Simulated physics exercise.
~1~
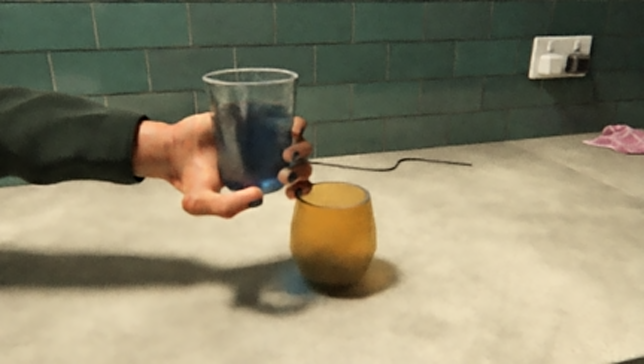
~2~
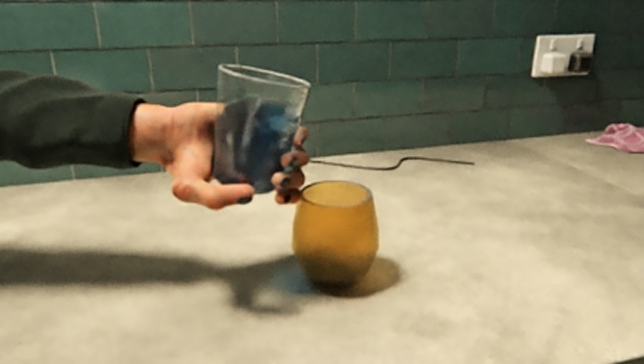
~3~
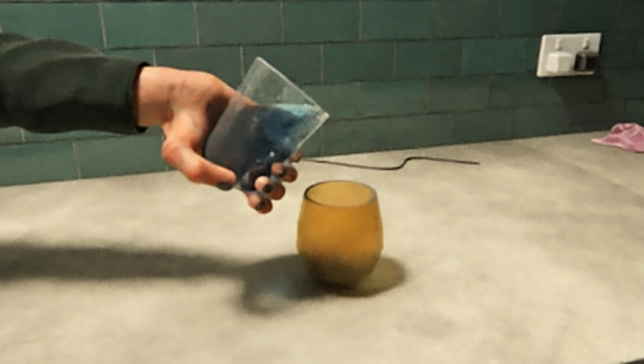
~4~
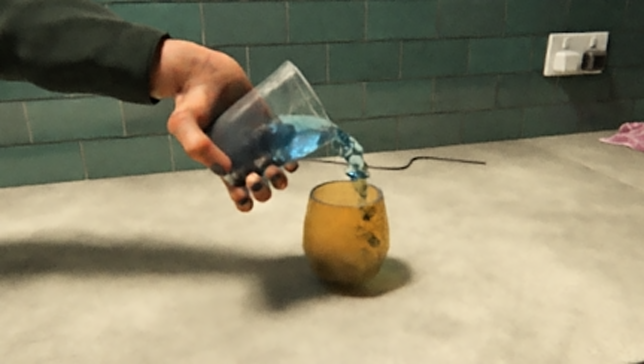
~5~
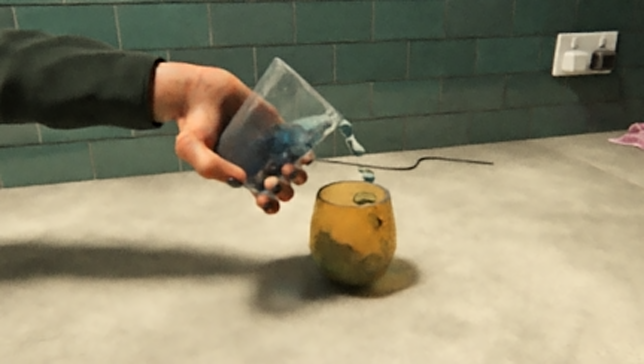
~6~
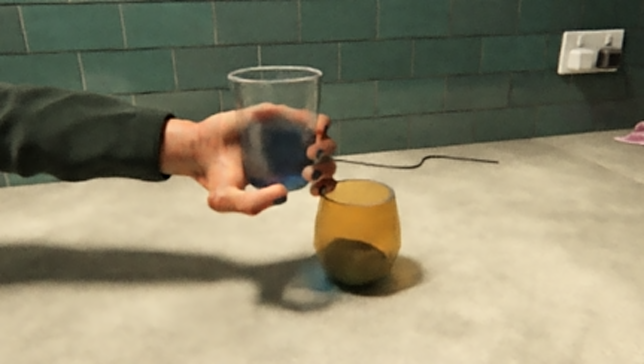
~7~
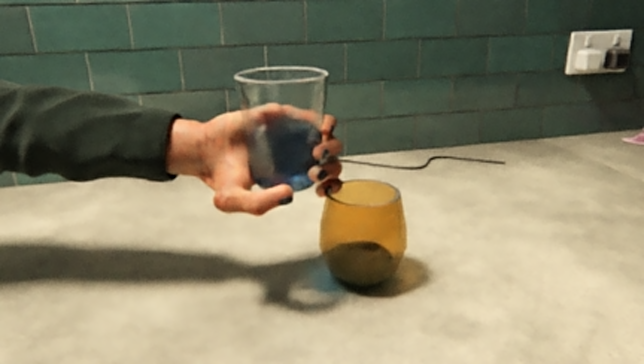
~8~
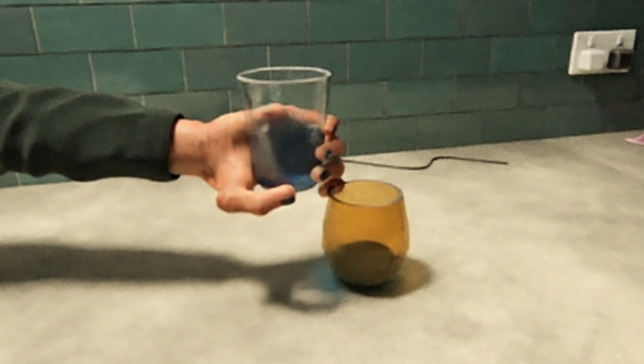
Hand tilting a clear glass of blue liquid, pouring some into an amber stemless glass, then holding it upright again, still partly filled.
